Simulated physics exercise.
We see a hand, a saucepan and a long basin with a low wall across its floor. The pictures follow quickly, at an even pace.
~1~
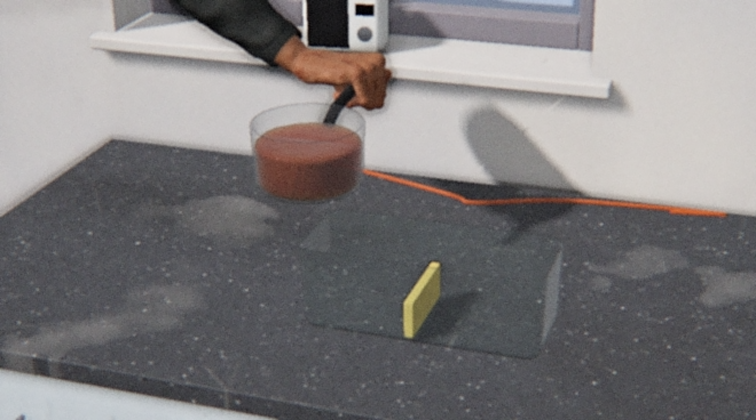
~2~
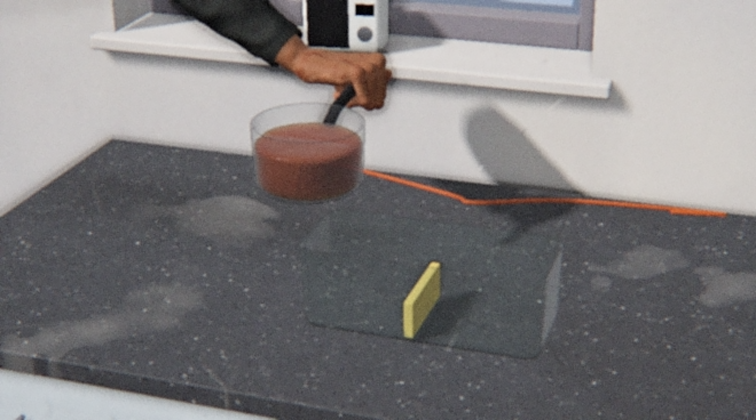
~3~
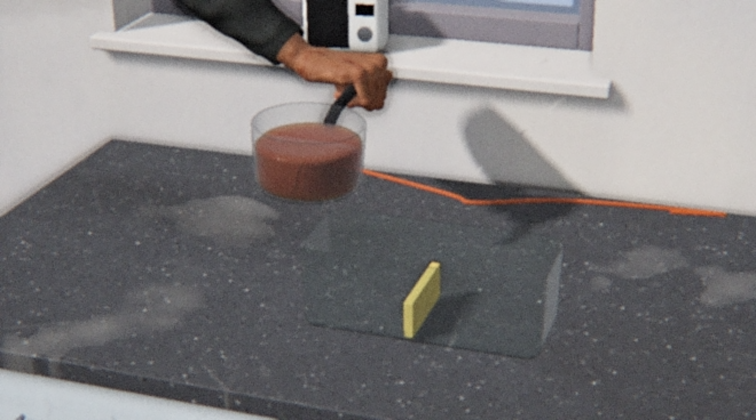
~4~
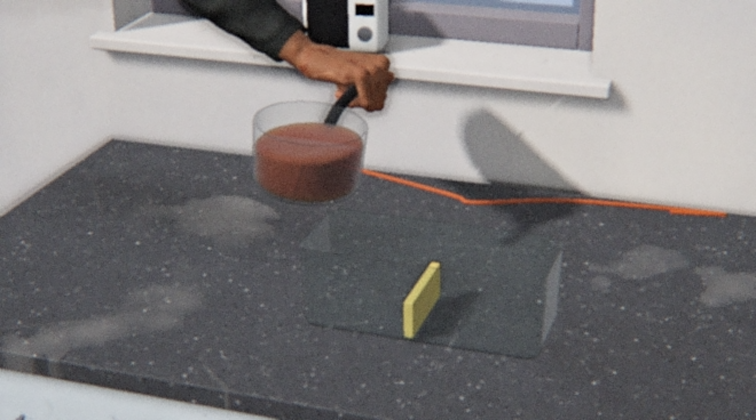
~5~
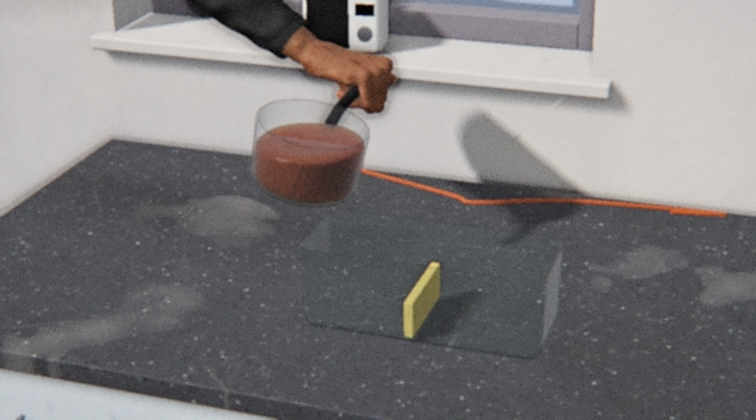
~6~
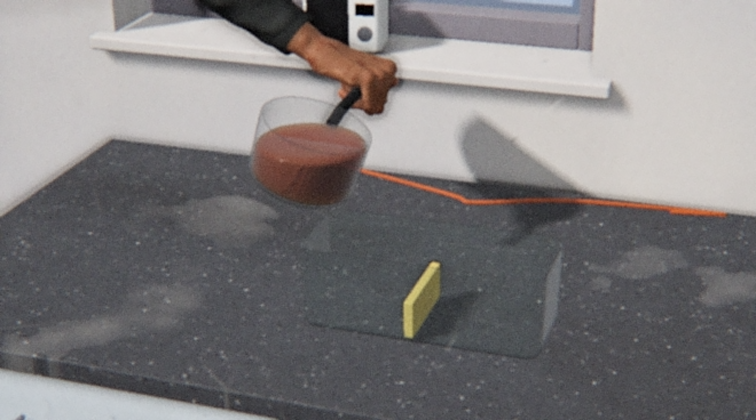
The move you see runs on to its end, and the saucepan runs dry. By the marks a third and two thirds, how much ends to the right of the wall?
It comes to under a third.
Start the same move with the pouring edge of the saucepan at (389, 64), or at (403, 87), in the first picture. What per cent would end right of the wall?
First some 70, then 75 per cent.
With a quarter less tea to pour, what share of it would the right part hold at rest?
Close to 5 per cent.
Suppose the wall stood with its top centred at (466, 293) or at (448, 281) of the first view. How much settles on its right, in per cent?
First some 15, then 10 per cent.
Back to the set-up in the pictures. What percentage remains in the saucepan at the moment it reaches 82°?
Roughly 50 in a hundred.
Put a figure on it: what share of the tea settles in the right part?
Close to 10 per cent.
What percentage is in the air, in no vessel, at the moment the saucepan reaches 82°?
Some 30 per cent.
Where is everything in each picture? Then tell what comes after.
In the first picture, it leans 0°; its right rim is at (361, 130); the tea meets the walls at (260, 134) and (360, 146); the long basin's rim runs from (314, 229) to (555, 262); the wall's top is at (423, 284).
In the second picture, it leans 1°; its right rim is at (361, 131); the tea meets the walls at (260, 134) and (360, 146).
In the third picture, it leans 3°; its right rim is at (362, 133); the tea meets the walls at (261, 134) and (361, 147).
In the fourth picture, it leans 7°; its right rim is at (364, 137); the tea meets the walls at (261, 134) and (362, 147).
In the fifth picture, it leans 12°; its right rim is at (365, 142); the tea meets the walls at (261, 134) and (363, 148).
In the sixth picture, it leans 18°; its right rim is at (367, 148); the tea meets the walls at (261, 134) and (366, 148).
A moment on, the saucepan is tipped on its side and 51 per cent is still to pour, 18 is left of the wall and 1 right of it.
Next, the saucepan is tipped right over and 7 per cent is still to pour, 76 is left of the wall and 6 right of it.
Then the saucepan is tipped right over and 0 per cent is still to pour, 83 is left of the wall and 10 right of it.
Later the saucepan is tipped right over and 0 per cent is still to pour, 83 is left of the wall and 11 right of it.
At rest 83 per cent lies left of the wall, 11 right of it and 6 outside.
